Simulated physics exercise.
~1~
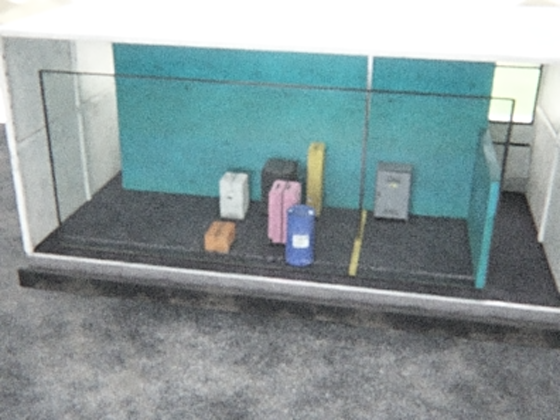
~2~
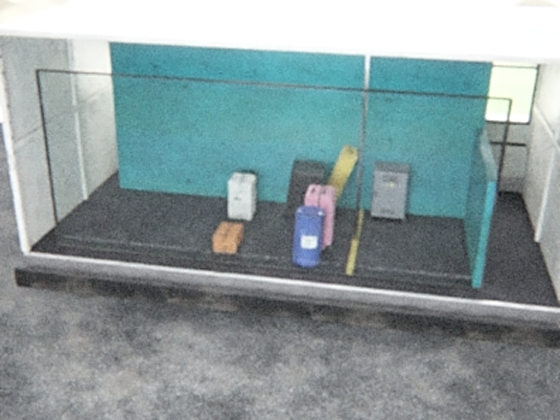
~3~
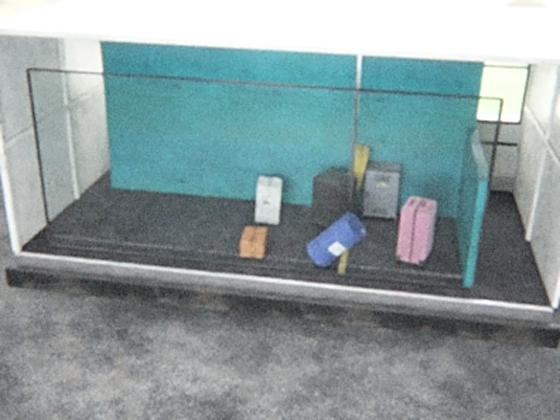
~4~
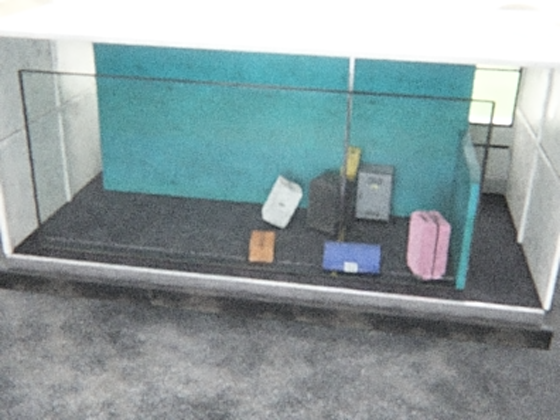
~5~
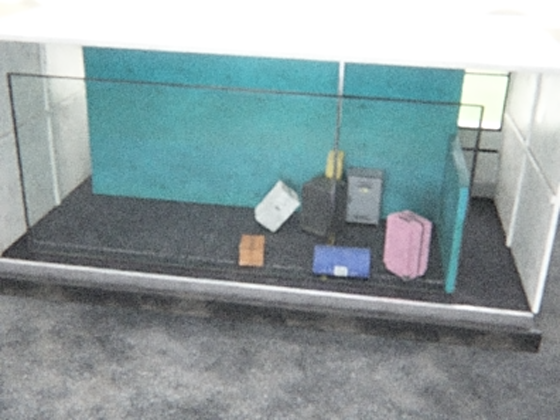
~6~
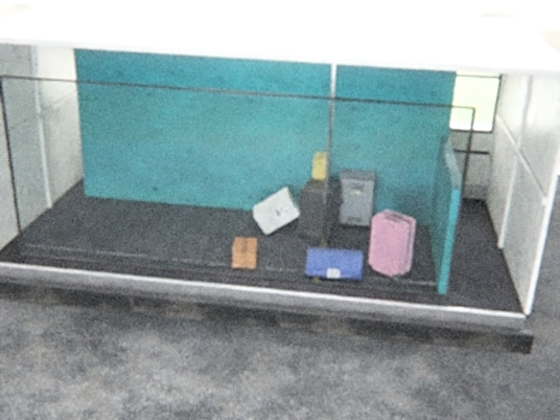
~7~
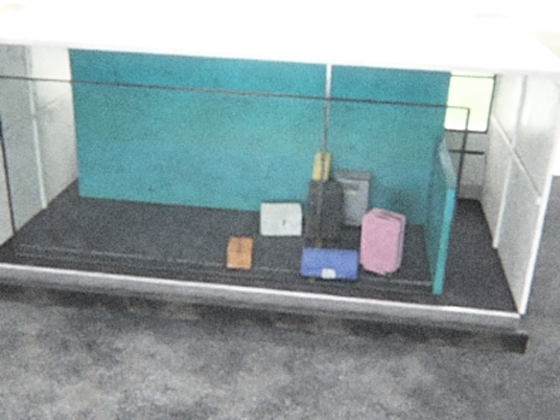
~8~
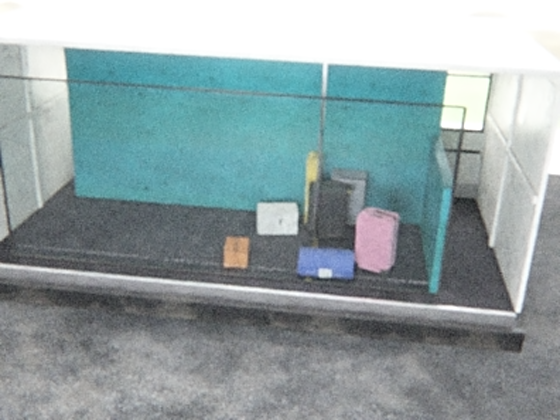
The clip opens on a bay with teal walls, where upright luggage, a blue drum, a yellow box and a small orange carton stand left of a yellow floor line, near a grey locker. The load shifts right, and the yellow box leans while the pink case rolls across the line. The blue drum tips over and comes to lie on its side beyond the line. The white pack then topples onto its side, while the pink case drifts back slightly. Finally, the yellow box stands upright beside the black case, with the white pack and carton still left of the line.
